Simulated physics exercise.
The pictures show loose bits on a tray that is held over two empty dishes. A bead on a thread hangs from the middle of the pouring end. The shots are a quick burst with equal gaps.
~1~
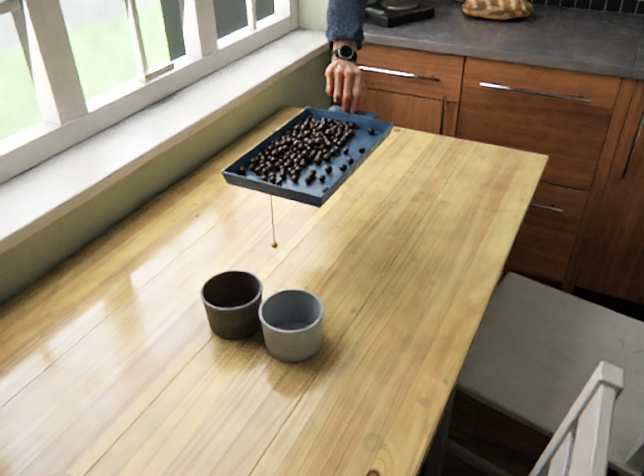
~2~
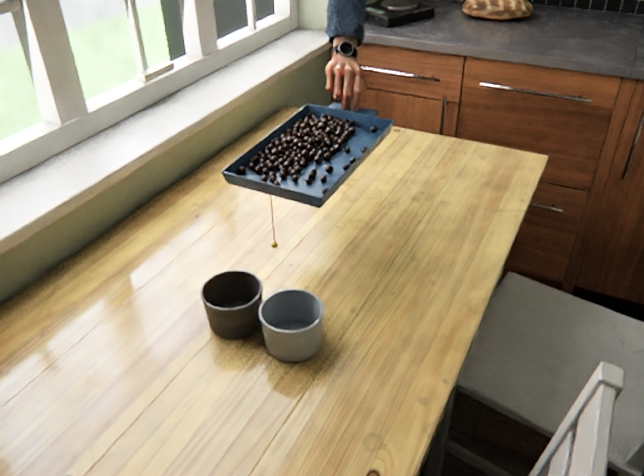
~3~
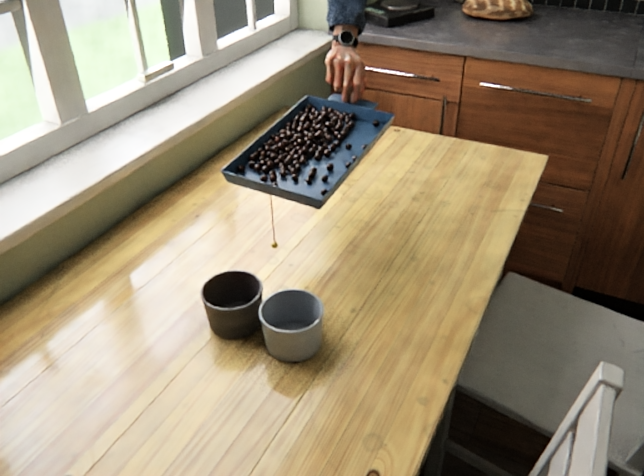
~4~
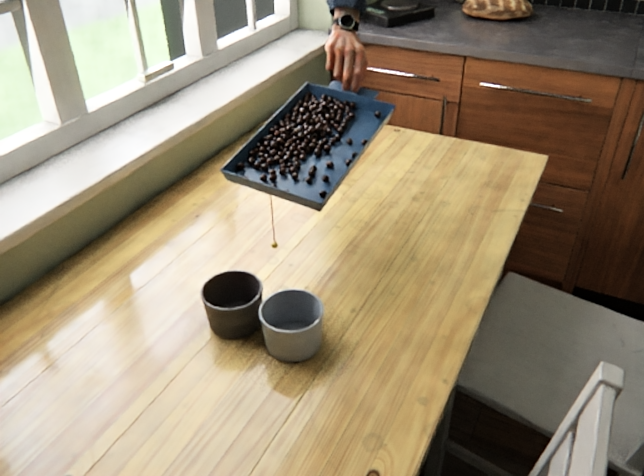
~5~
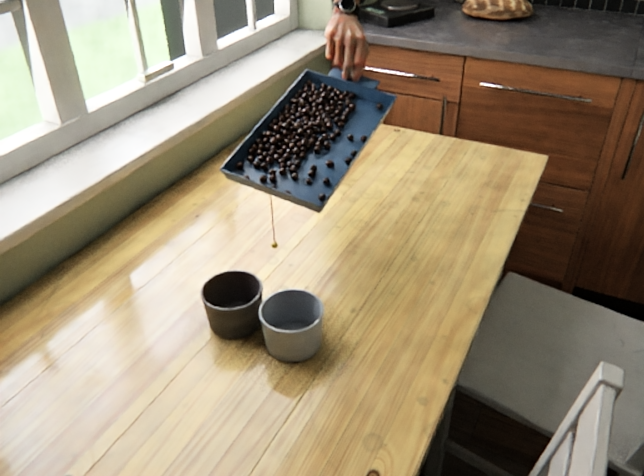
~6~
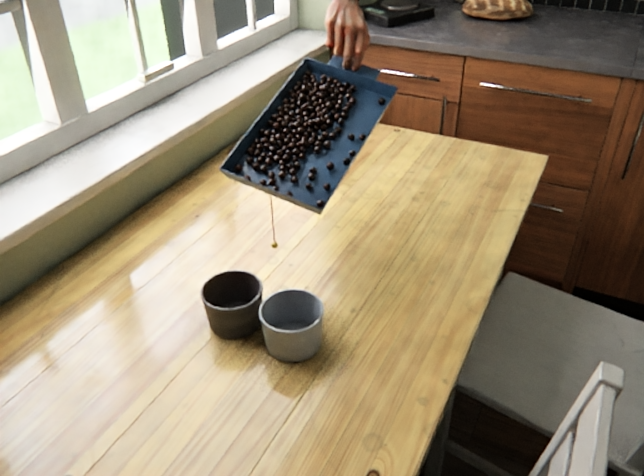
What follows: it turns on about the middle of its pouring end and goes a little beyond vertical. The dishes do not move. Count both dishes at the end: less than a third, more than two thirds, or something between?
The two hold under a third of the load.
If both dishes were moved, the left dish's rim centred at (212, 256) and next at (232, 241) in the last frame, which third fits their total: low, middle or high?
One: Below one third. Two: Under a third.
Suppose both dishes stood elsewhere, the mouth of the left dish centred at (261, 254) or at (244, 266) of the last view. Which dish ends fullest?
One: The right one. Two: Right.
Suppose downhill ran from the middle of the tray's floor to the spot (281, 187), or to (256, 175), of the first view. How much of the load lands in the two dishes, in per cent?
In turn 20 and 0 in a hundred.
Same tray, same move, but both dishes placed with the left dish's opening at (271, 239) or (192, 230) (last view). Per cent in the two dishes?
Near 10 % and 0 %.
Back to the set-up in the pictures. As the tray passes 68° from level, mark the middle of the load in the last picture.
Roughly at (308, 209).
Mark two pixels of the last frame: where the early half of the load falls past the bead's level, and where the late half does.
The first part at (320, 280); the rest at (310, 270).
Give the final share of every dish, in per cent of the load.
Left dish near 0 in a hundred; right dish near 10.
Just after the last frame, tray tipped steeply; roughly two thirds on the tray; just a few in the right dish; about a tenth outside both; roughly a quarter in the air.
A moment on, tray tipped past a quarter turn; just a few on the tray; about a tenth in the right dish; the larger part outside both; just a few in the air.
Further on, tray tipped past a quarter turn; about a tenth in the right dish; almost all outside both.
When it is over, tray tipped past a quarter turn; about a tenth in the right dish; not one in the left dish; almost all outside both.
